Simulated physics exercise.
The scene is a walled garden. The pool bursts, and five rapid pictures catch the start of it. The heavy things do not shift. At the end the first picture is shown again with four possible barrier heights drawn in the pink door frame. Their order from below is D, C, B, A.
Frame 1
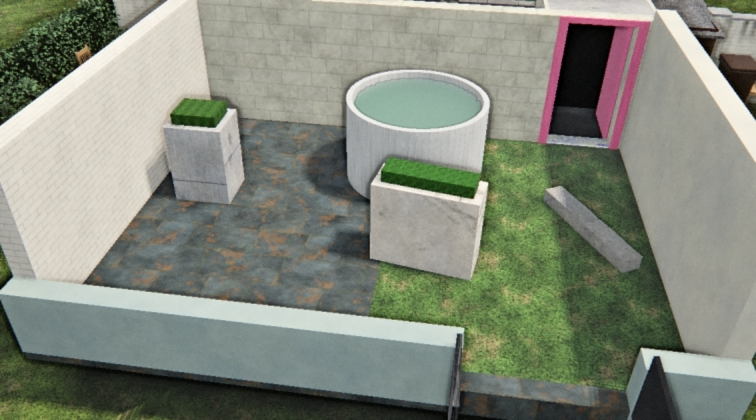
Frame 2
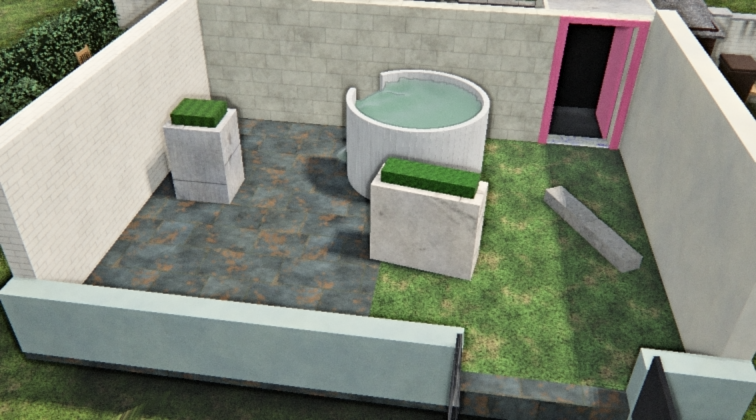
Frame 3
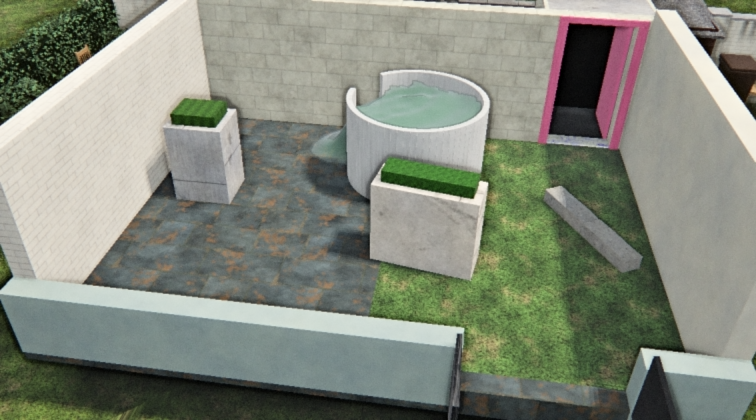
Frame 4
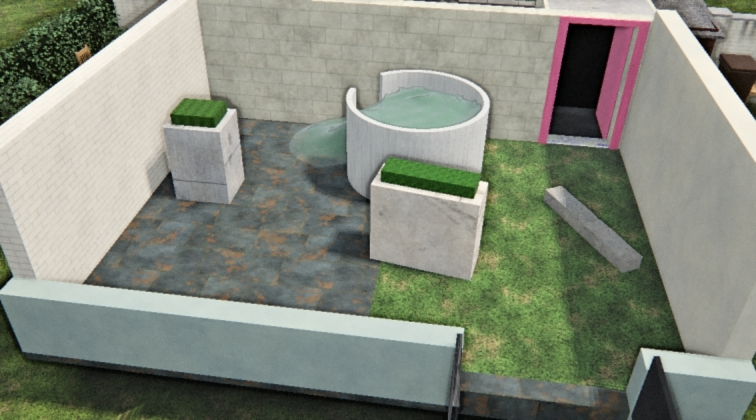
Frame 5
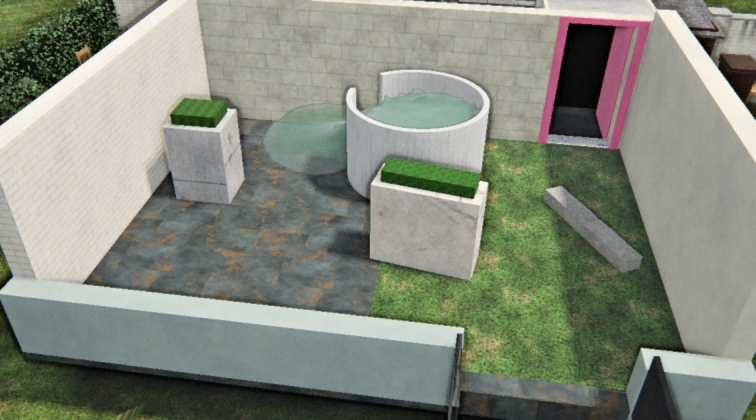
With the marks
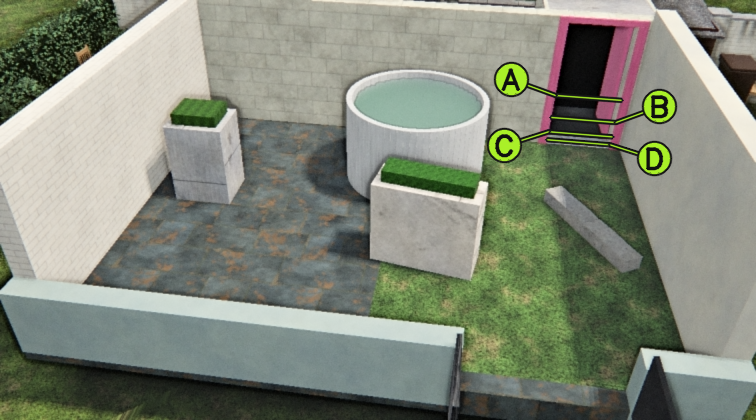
Water pouring out through a gap in a round white pool's left side, spreading leftward over dark paving in a walled garden.
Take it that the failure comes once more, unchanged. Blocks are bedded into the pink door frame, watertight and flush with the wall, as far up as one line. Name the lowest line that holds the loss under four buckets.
That is line D.
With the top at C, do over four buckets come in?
No, not at all.
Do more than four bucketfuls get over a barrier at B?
No, that is safe.
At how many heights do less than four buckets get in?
All of the four.
On the marked copy, A at (588, 97); B at (583, 120); C at (580, 134); D at (578, 142); from the bottom up D, C, B, A.
With A, nothing gets over.
With B, nothing gets over.
With C, nothing gets over.
With D, nothing gets over.
